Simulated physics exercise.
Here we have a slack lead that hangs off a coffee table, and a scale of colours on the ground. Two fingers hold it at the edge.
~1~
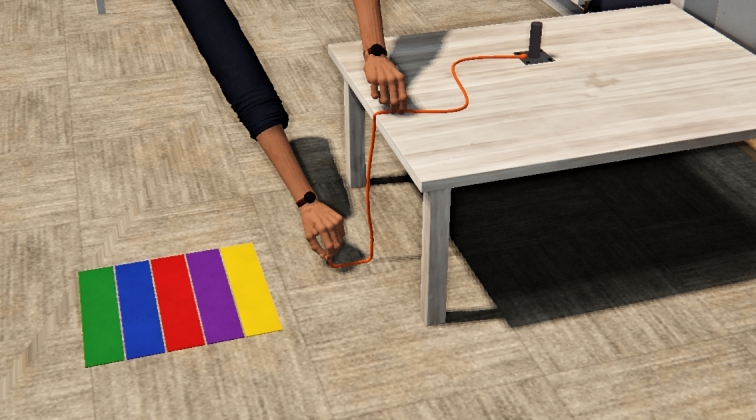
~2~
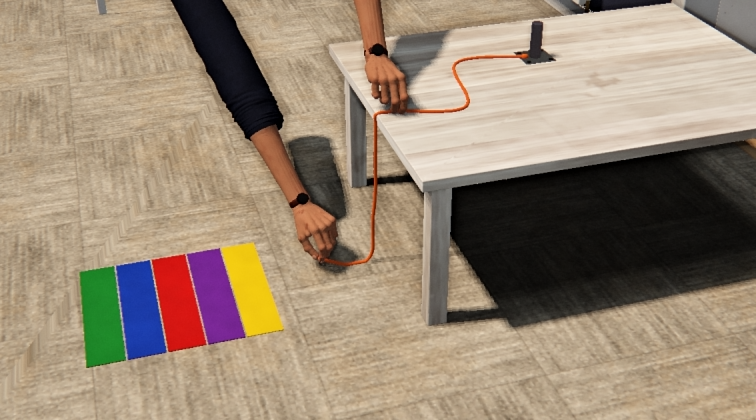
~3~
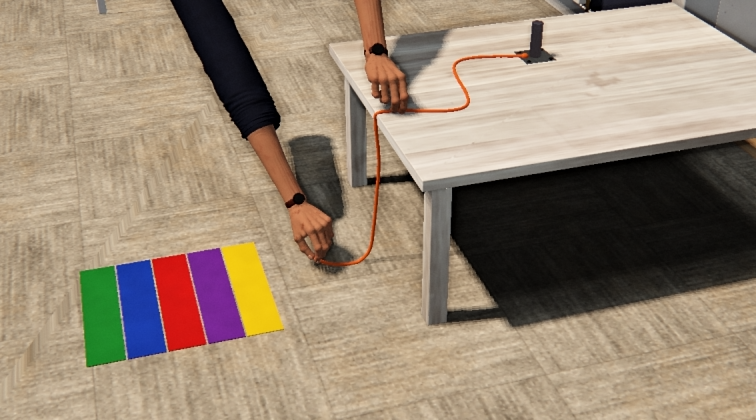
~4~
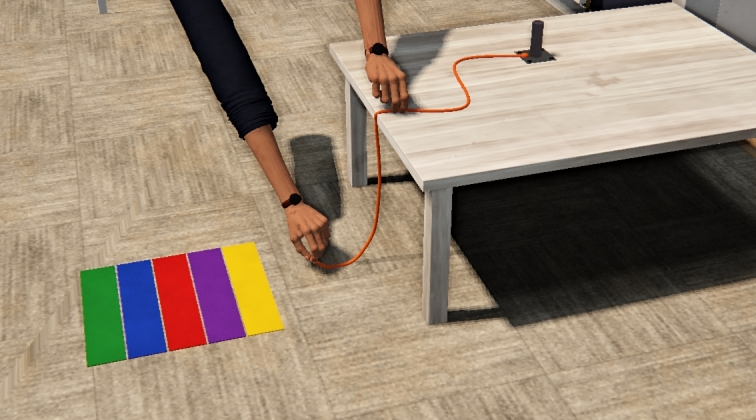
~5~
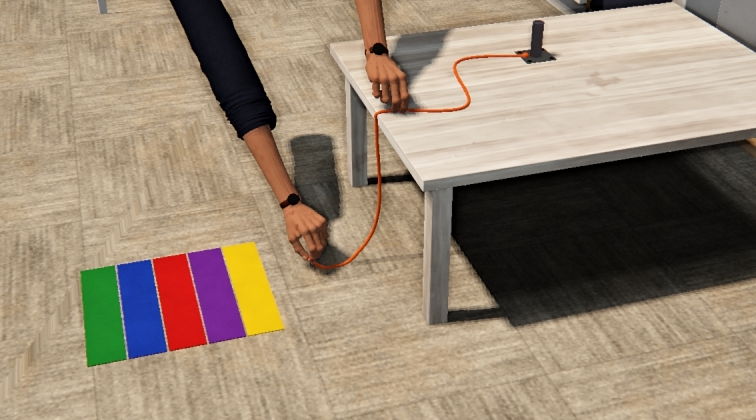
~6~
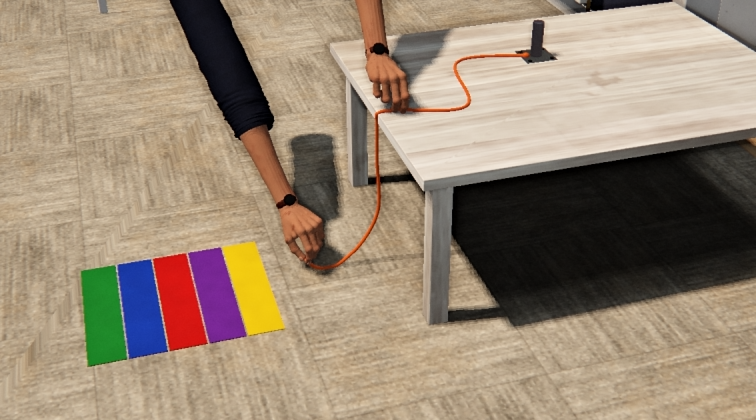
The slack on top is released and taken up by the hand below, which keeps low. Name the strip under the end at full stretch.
It halts on the blue strip.
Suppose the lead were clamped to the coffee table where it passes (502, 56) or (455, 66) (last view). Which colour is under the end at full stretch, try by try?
In that order: Blue; blue.
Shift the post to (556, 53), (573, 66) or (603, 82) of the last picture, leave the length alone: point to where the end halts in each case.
The places are (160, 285), (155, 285) and (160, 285).
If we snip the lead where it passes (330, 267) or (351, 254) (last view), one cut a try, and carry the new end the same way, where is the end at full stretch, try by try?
The places are (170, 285) and (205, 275).
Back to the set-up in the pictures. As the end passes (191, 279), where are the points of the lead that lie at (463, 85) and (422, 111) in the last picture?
Near (424, 87) and (366, 137).
A little later, end near (191, 280); over red.
Next, end near (151, 286); over blue.
When it is tight, end near (129, 290); over blue. Over blue.
